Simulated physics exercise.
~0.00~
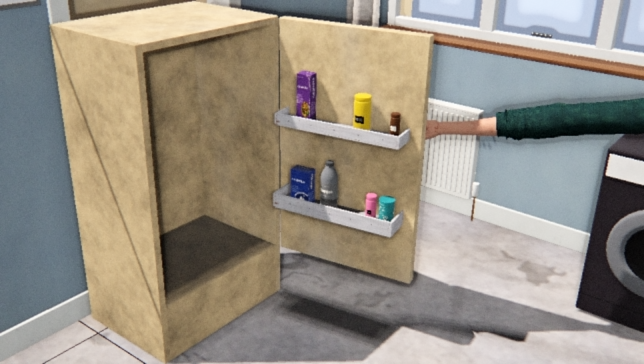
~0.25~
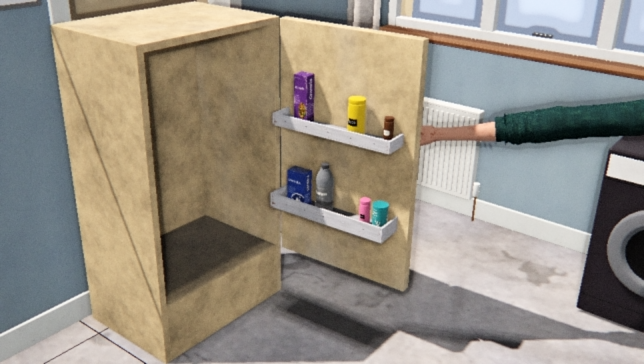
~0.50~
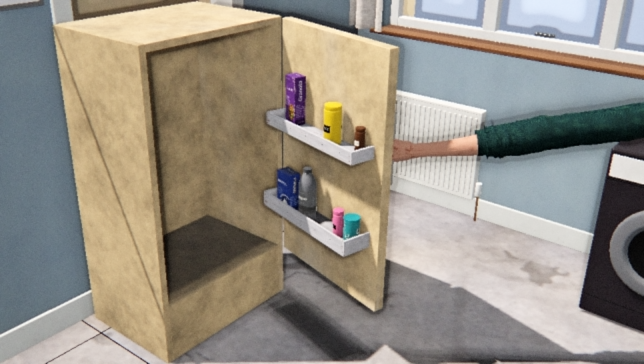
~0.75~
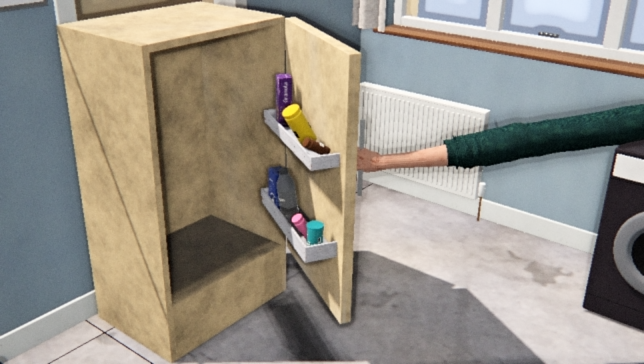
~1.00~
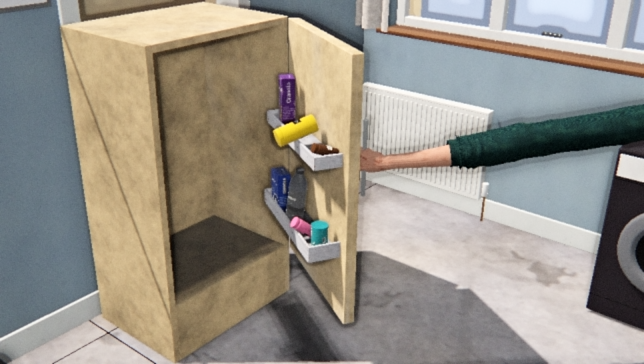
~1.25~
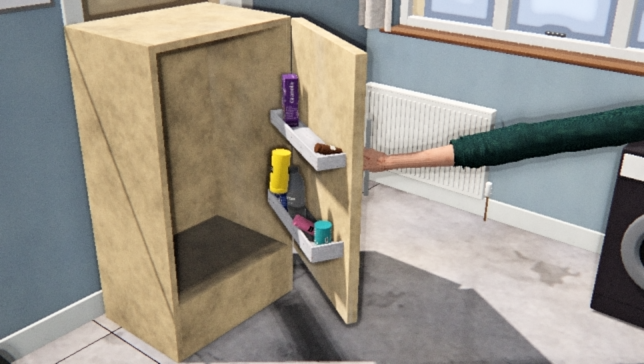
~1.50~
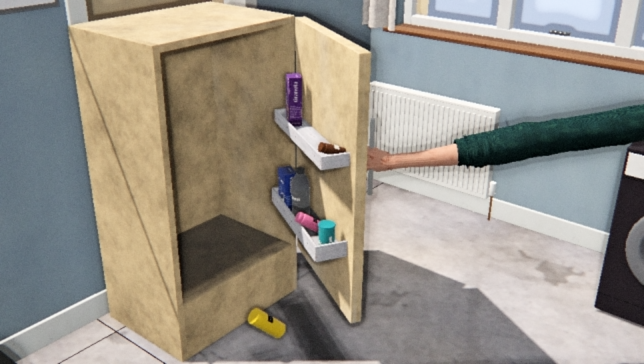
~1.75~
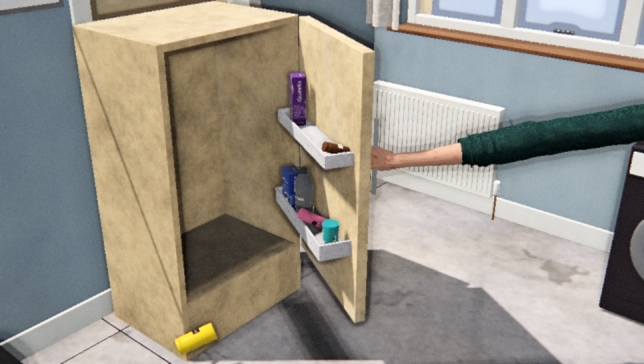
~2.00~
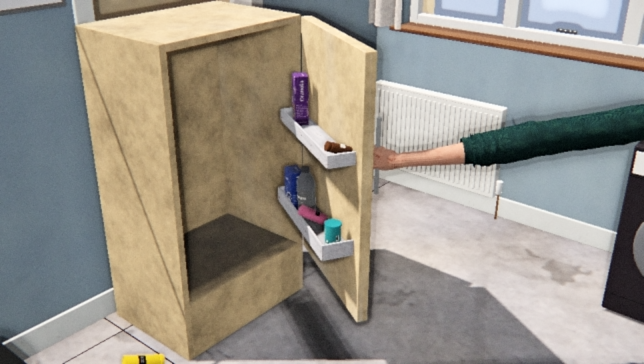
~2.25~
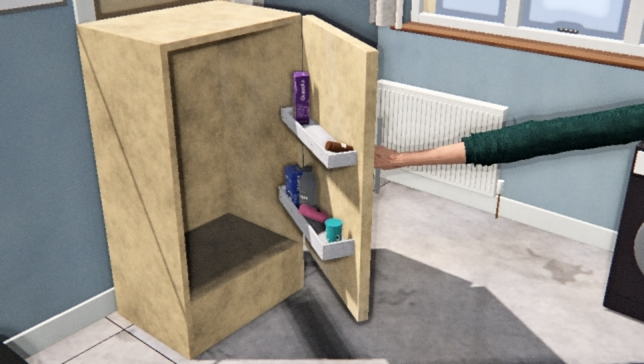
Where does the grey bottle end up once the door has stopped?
It stays in the lower rack of the door, still standing behind the toppled pink shaker.
